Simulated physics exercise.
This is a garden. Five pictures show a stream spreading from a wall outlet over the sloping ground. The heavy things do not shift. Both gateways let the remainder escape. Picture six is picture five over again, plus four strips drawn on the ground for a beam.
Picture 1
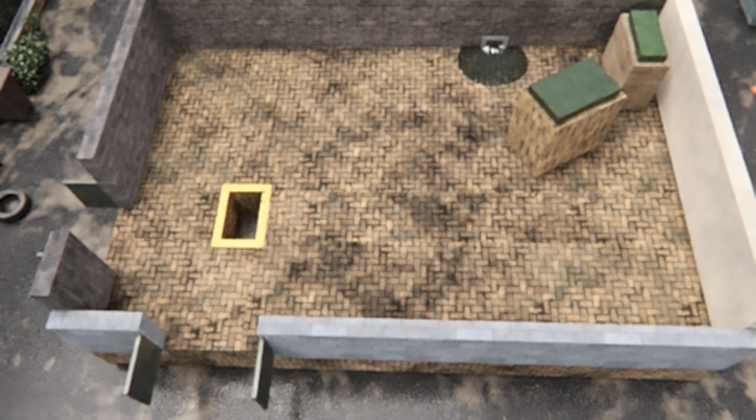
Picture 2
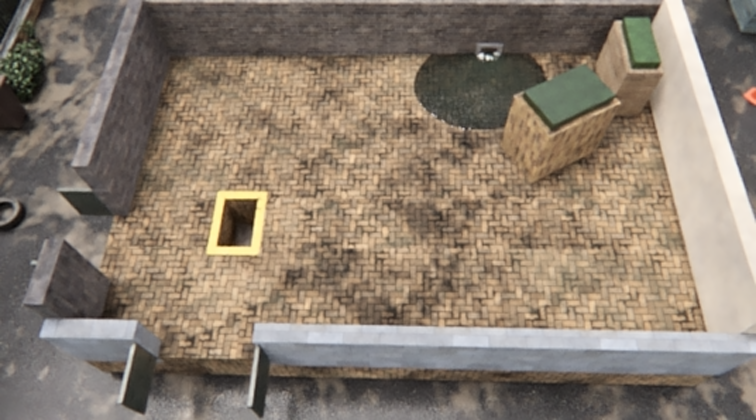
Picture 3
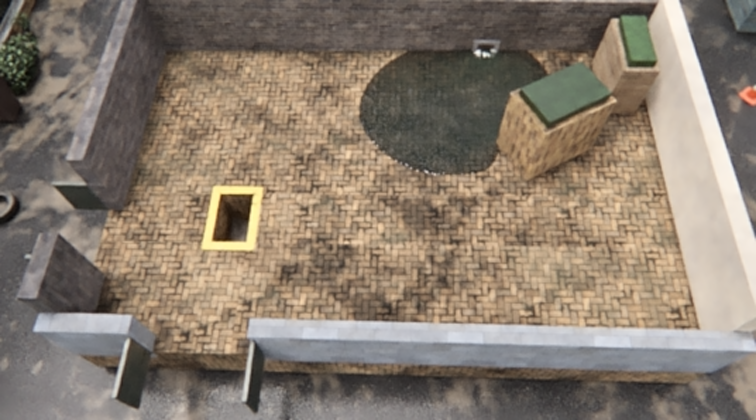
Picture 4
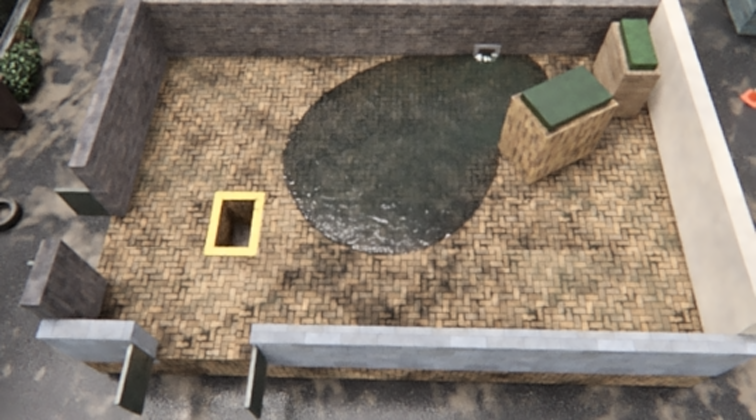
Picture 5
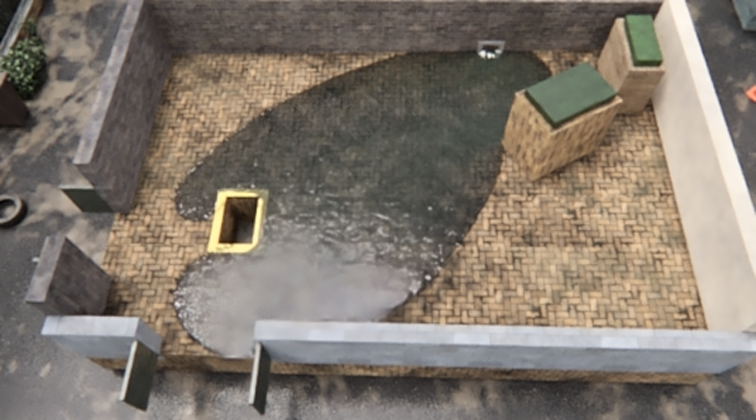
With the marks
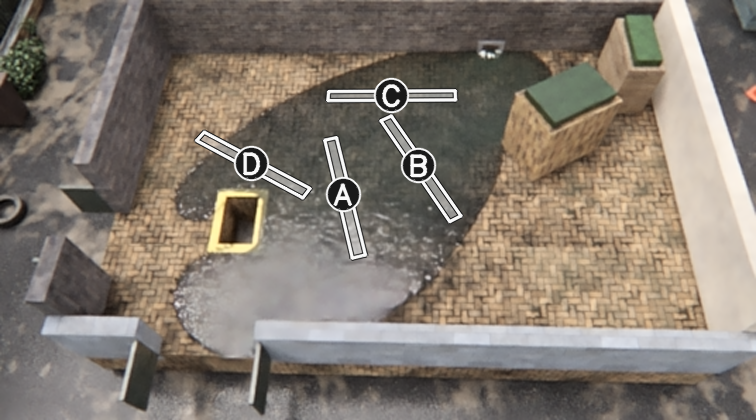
Water spreads from an outfall in the back wall across the paved floor of a walled garden, passing the green-topped blocks and widening toward the lower left, where it surrounds much of the yellow-framed gully and begins entering it.
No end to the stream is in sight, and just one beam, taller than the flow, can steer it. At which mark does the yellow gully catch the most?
C works best here.
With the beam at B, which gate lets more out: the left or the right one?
The left one.
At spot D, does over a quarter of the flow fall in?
No, it does not.
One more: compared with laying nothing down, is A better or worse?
Spot A is worse.
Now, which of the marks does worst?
Here it is spot A.
In white, A from (330, 138) to (358, 256); B from (386, 118) to (455, 218); C from (328, 96) to (455, 95); D from (200, 136) to (306, 193).
For spot A, about 5 % of the stream goes into the yellow gully, about 95 % out by the gates.
For spot B, about 10 % of the stream goes into the yellow gully, about 90 % out by the gates.
For spot C, about 22 % of the stream goes into the yellow gully, about 78 % out by the gates.
For spot D, about 13 % of the stream goes into the yellow gully, about 87 % out by the gates.
